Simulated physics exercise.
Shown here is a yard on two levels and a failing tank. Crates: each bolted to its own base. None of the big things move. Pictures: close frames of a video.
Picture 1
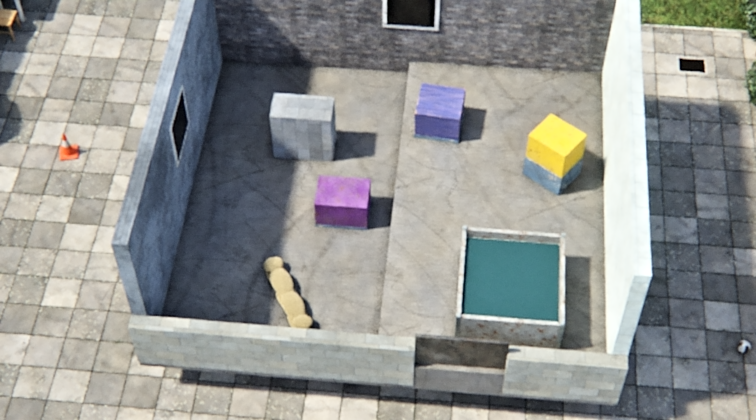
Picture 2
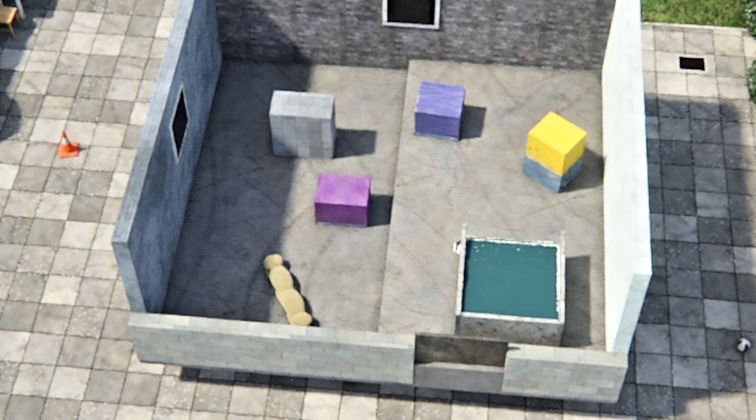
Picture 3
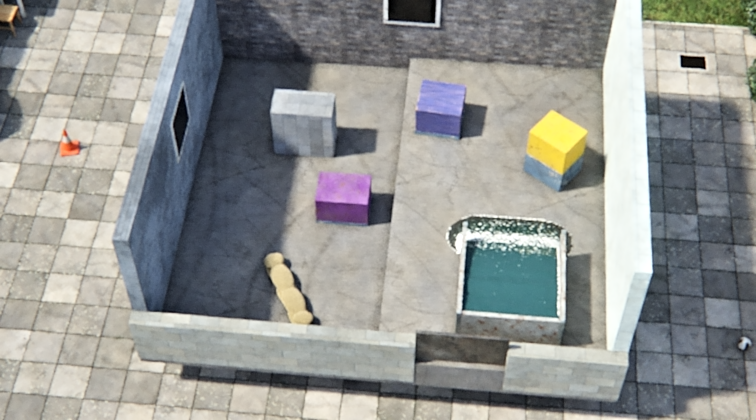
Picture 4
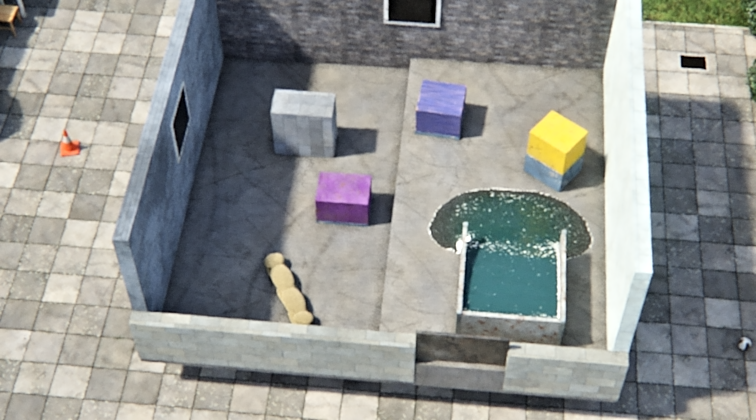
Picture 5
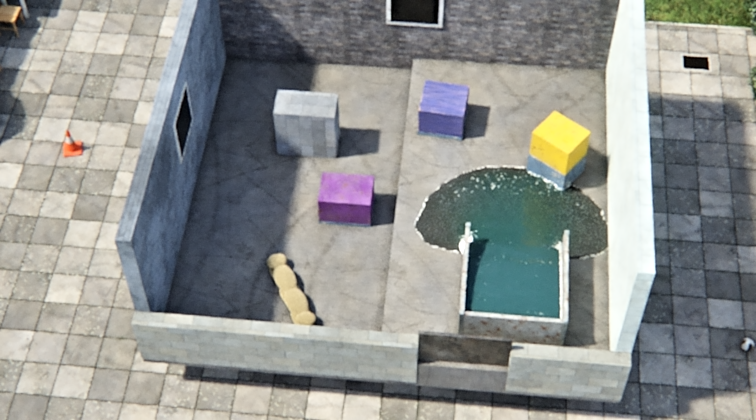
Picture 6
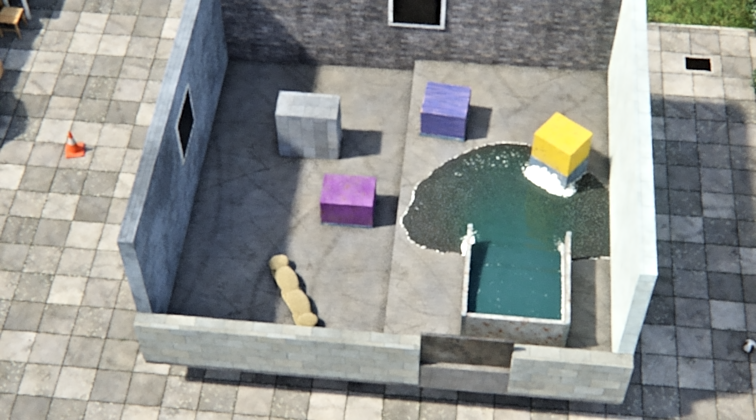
A walled, roofless yard with a paved floor on two slightly different levels is seen from high above, with paving stones around it. An open tank of dark green water stands at the lower right, with a yellow block on a blue-grey one behind it, and purple, blue-violet and grey blocks and a tan lumpy shape farther left. Water pours through the tank's far side, spreads in a widening, foam-edged pool and washes white around the stacked blocks, while the view shifts very slightly.
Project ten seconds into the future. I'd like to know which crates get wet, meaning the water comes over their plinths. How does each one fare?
The blue crate does get wet. The yellow crate does not get wet. The purple crate does get wet.
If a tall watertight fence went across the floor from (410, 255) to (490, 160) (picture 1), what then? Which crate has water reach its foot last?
That would be the purple one.
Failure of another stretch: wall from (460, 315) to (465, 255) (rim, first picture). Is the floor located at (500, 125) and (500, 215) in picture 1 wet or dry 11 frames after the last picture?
Going in the order you asked, the first is never reached and the second is never reached.
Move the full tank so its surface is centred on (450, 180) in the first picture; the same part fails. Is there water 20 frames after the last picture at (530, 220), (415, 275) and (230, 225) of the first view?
One after the other: No water, free of water, wet.
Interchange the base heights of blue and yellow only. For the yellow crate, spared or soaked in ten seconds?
I'd expect the yellow crate to be swamped.
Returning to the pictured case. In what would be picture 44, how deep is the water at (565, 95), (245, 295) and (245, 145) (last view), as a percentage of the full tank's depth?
In the order asked, some 6, 0 and 6 in a hundred.
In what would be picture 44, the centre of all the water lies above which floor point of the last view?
That comes out near (420, 166).
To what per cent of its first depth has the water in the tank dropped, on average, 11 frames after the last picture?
About 26 per cent.
A moment on, water covers 25 % of the floor; the blue crate water round its plinth, the yellow crate water round its plinth, the purple crate water round its plinth.
Next, water covers 40 % of the floor; the blue crate water round its plinth, the yellow crate water round its plinth, the purple crate water round its plinth.
Then, water covers 55 % of the floor; the blue crate water round its plinth, the yellow crate water round its plinth, the purple crate water round its plinth.
Later, water covers 75 % of the floor; the blue crate water round its plinth, the yellow crate water round its plinth, the purple crate water round its plinth.
In the end, water covers 90 % of the floor; the blue crate was topped, the yellow crate stayed above the water, the purple crate was topped.
